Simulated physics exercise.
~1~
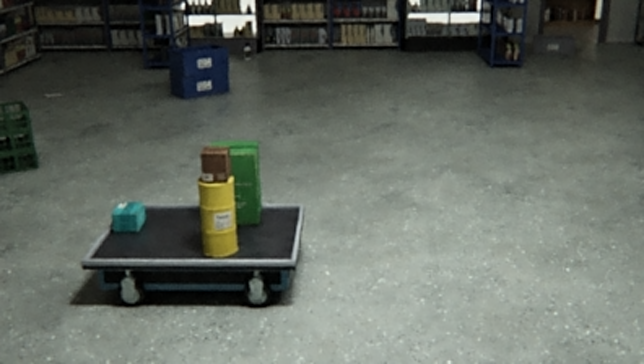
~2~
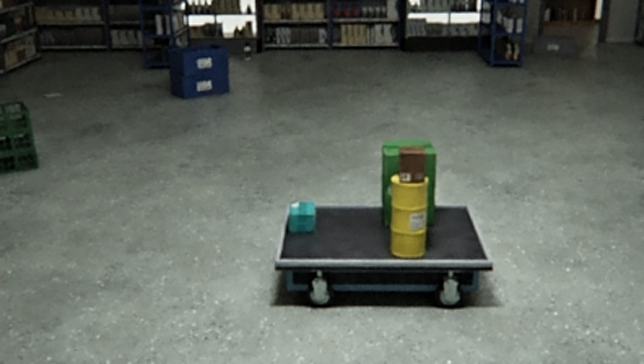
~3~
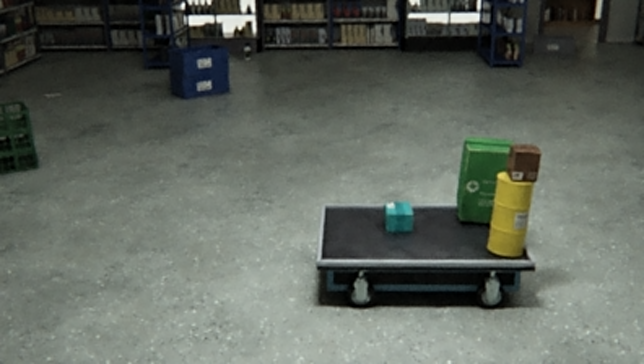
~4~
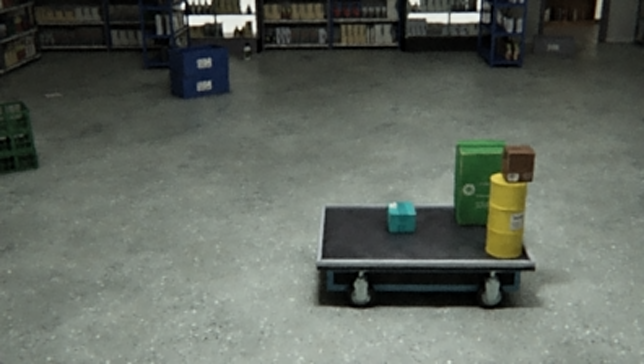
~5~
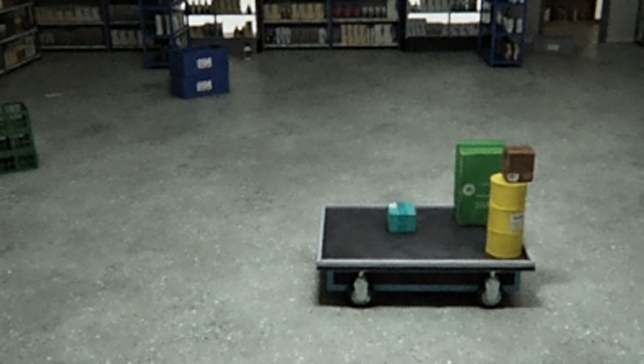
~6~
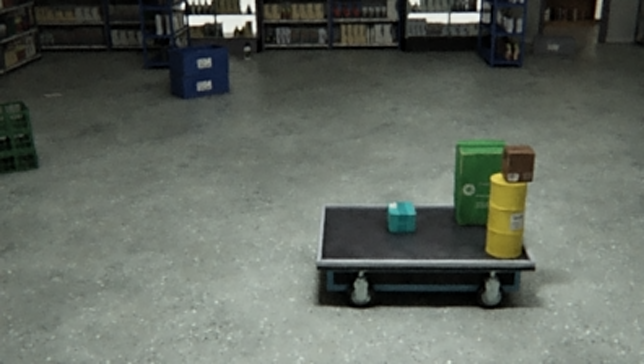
In a dim warehouse with stocked shelves along the back, a flat dark cart carries four items, a turquoise parcel on the left and a yellow canister, a brown box and a tall green box grouped near the middle. The cart rolls to the right across the concrete floor with its load upright. It then comes to a stop, and the items shift right across the deck, the canister and brown box leaning near the right edge. They settle back slightly to the left. At the end the cart stands still, with all four items still aboard and none toppled.
